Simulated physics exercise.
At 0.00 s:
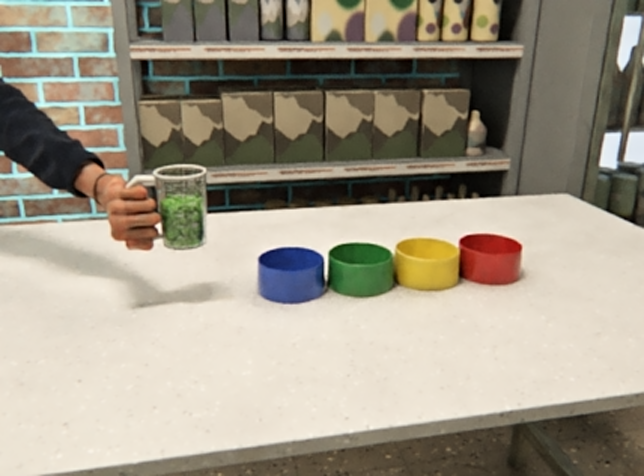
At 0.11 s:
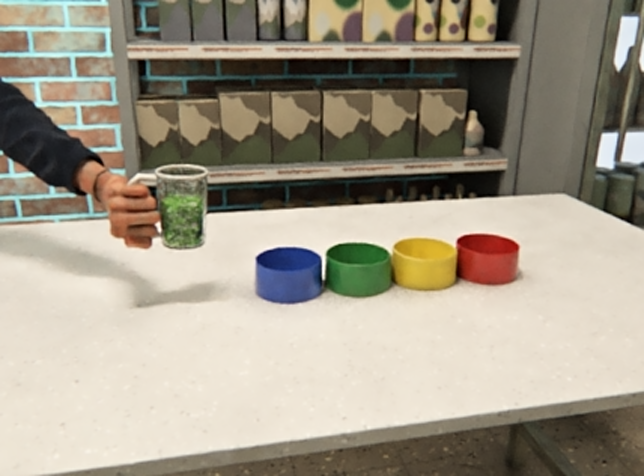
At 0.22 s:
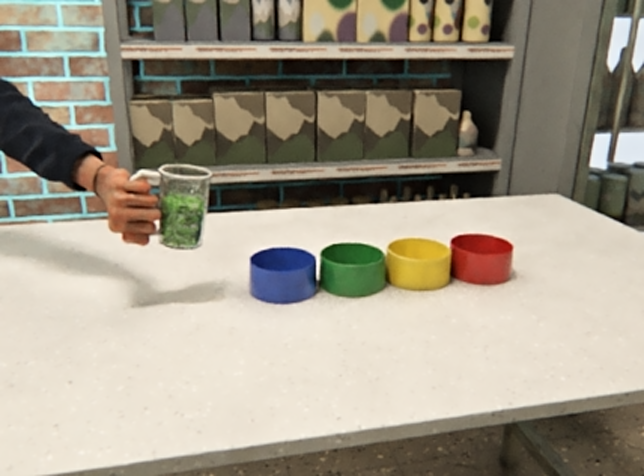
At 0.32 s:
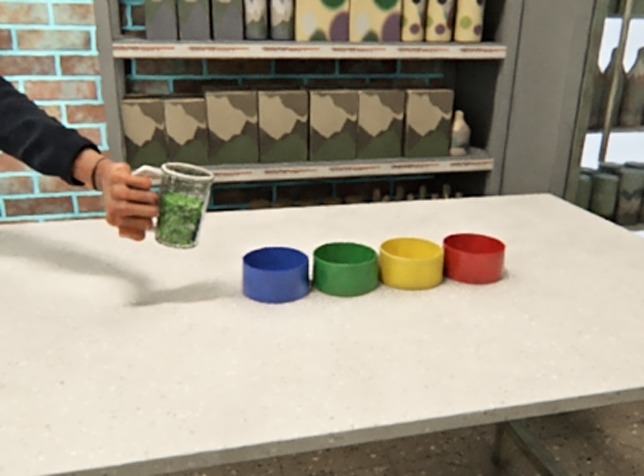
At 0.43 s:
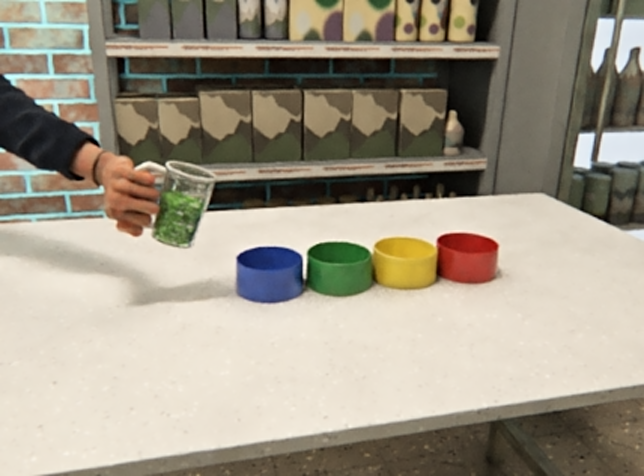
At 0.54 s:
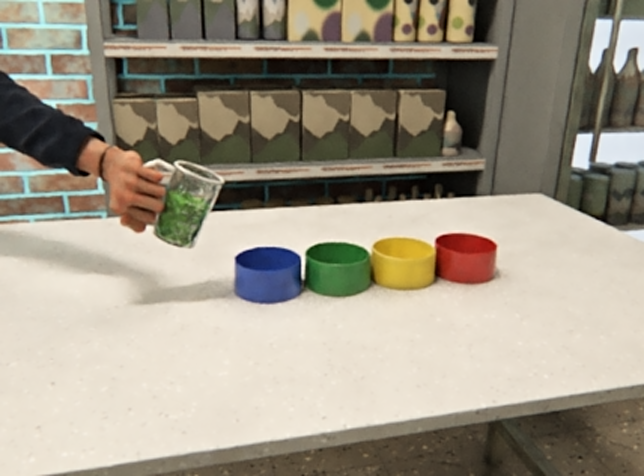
A hand holding a clear cup of green pieces gradually tilting it rightward beside blue, green, yellow and red dishes.
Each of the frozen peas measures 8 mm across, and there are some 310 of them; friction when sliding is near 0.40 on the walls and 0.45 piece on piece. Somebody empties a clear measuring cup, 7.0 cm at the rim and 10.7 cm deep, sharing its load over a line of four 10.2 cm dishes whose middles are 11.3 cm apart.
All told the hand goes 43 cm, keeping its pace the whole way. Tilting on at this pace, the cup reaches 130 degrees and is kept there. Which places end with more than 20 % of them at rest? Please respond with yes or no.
Red no, blue no, green yes, yellow no, counter no.
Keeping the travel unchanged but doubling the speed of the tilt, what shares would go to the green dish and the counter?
Green: 0, counter: 0.
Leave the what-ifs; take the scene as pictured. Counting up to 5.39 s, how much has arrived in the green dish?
100 % so far.
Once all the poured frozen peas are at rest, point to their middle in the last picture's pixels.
Approximately (342, 270) in the last picture.
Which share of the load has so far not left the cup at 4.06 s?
About 0 %.
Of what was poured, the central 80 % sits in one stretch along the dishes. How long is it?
6 cm.
Then, at 2.65 s, tilt 125 degrees; cup holds 15 %, green 85 %.
Then, at 4.06 s, tilt 130 degrees; cup holds 0 %, green 100 %.
After 5.39 s, tilt 130 degrees; cup holds 0 %, green 100 %.
By 5.7 s all is still; red 0 %, blue 0 %, green 100 %, yellow 0 %, counter 0 %.
